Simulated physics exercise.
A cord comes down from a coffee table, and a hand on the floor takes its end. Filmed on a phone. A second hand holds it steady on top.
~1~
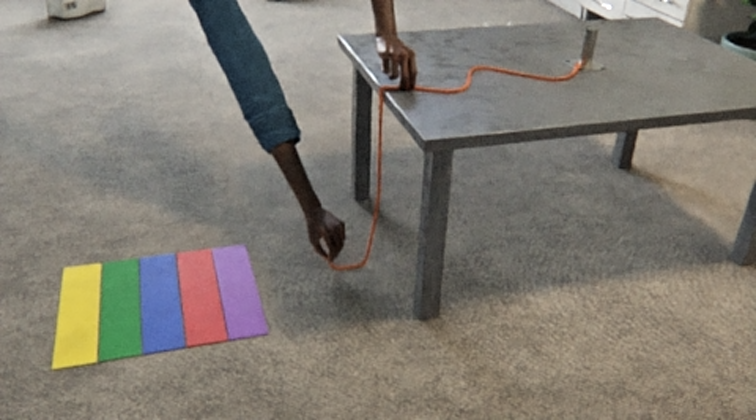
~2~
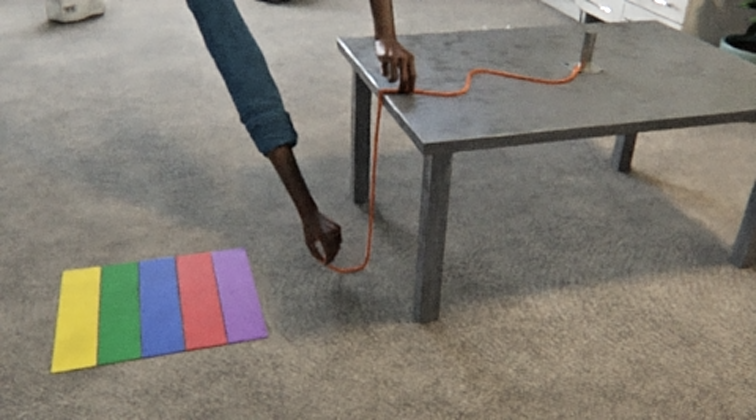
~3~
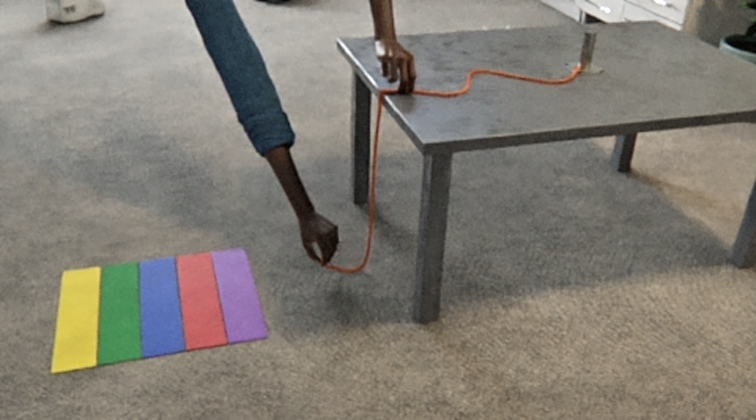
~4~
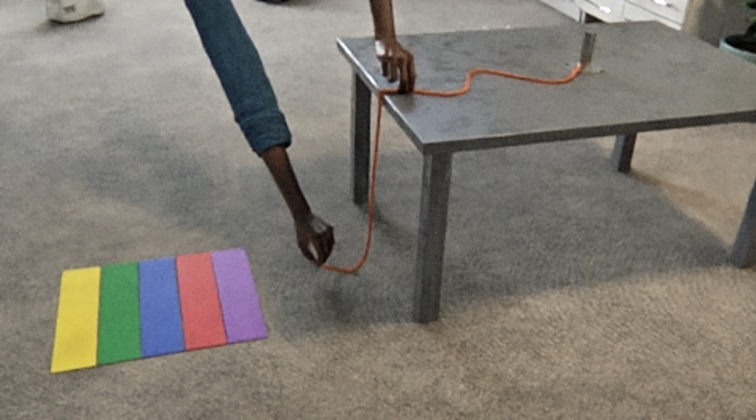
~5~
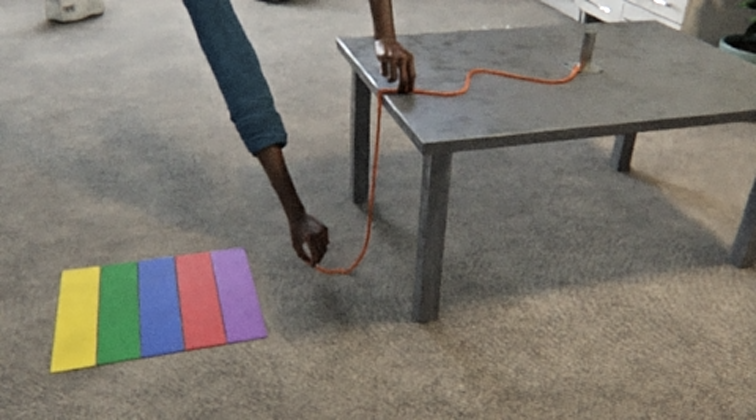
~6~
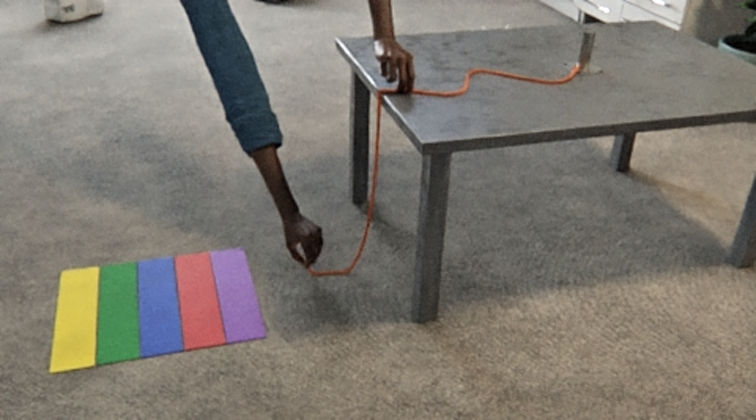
A hand near the carpet slowly drawing the end of an orange cord left from a grey table, another hand resting at the edge.
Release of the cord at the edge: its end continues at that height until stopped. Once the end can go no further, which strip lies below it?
The green strip lies below it.
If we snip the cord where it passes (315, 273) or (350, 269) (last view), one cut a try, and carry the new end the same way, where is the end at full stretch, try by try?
(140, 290) and (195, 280).
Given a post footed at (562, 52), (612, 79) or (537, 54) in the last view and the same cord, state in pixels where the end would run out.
Near (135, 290); near (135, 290); near (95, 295).
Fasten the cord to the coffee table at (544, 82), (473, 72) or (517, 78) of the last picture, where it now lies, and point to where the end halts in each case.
In order: (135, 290), then (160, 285), then (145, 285).
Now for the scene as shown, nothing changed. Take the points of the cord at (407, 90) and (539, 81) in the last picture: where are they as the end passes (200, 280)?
They end up at (368, 130) and at (512, 74).
Soon after, end near (200, 280); over red.
Then, end near (148, 287); over blue.
At full stretch, end near (117, 291); over green. It gets as far as the green strip.
